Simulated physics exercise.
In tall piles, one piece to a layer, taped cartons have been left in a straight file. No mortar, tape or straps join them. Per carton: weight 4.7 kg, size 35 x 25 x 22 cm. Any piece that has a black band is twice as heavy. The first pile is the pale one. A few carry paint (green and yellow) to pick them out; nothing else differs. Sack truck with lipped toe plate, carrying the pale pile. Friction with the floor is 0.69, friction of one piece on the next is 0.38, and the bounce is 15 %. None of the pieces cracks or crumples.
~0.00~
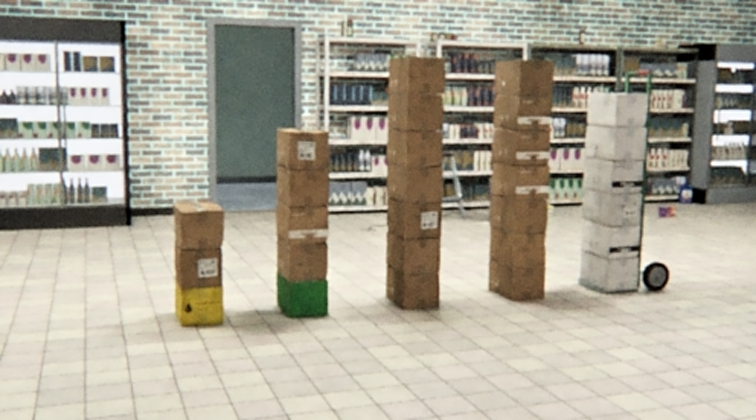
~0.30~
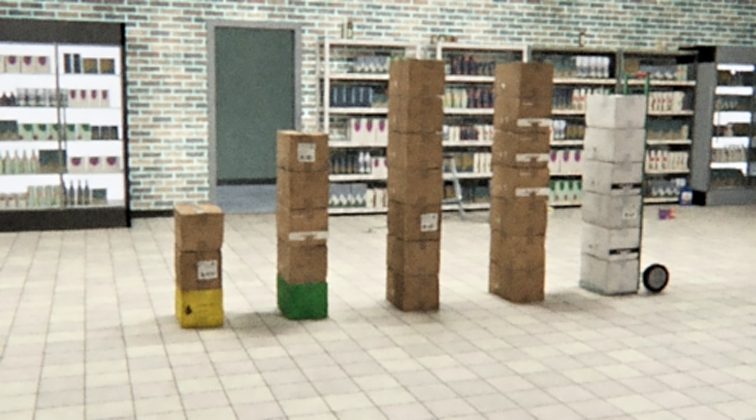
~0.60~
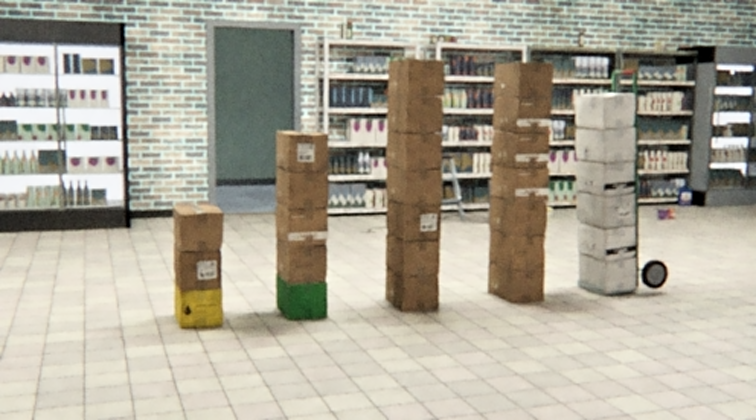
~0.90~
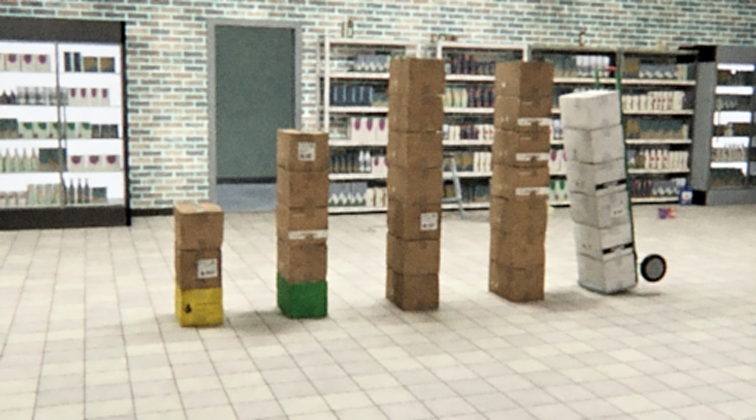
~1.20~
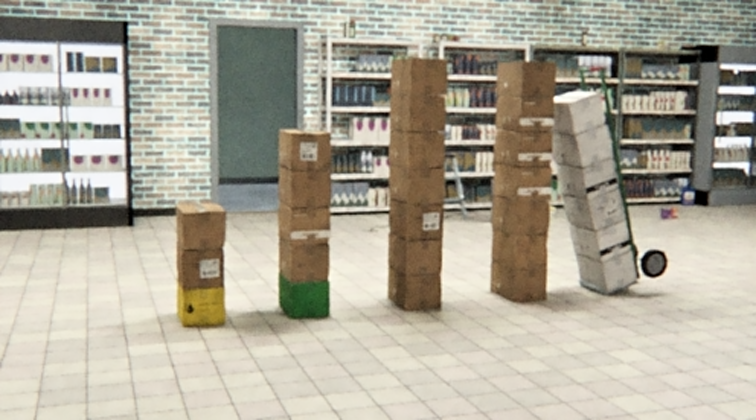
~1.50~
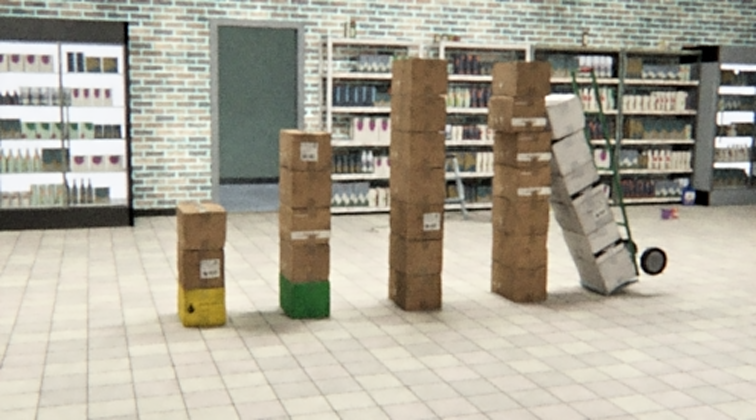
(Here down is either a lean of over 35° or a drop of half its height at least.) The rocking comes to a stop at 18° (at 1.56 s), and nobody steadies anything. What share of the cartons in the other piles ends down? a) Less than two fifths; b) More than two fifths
More than two fifths.
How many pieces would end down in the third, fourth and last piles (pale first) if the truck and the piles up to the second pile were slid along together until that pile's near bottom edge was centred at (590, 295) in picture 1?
Down per pile: Third 6, fourth 4, last 3.
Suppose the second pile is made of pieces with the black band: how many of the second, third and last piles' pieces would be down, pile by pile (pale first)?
Down per pile - second: 0, third: 0, last: 0.
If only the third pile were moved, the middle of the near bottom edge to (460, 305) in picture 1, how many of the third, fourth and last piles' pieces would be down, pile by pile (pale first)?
Third 6, fourth 4, last 3 down.
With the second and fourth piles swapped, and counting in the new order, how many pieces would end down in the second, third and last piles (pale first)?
Down per pile: Second 5, third 7, last 3.
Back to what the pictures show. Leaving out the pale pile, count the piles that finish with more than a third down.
Total count: 4.
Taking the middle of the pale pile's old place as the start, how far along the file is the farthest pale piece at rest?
I'd put it at close to 160 cm.
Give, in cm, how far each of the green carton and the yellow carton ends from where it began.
So green shifts 10 cm, while yellow shifts 10 cm.
Around 2.10 s, 6 of the pale pile down; none of the 22 other cartons down, 7 disturbed.
Around 2.54 s, 6 of the pale pile down; 7 of the 22 other cartons down.
Around 3.04 s, 6 of the pale pile down; 14 of the 22 other cartons down; green carton tipped 25°.
Around 3.52 s, 6 of the pale pile down; 22 of the 22 other cartons down; yellow carton tipped 45°; green carton tipped 39°.
Finally (4.6 s), 6 of the pale pile down; 22 of the 22 other cartons down; yellow carton tipped 45°; green carton tipped 39°. That is 100 per cent. Seen by the last camera, middles, yellow carton near (178, 293), green carton near (286, 287).
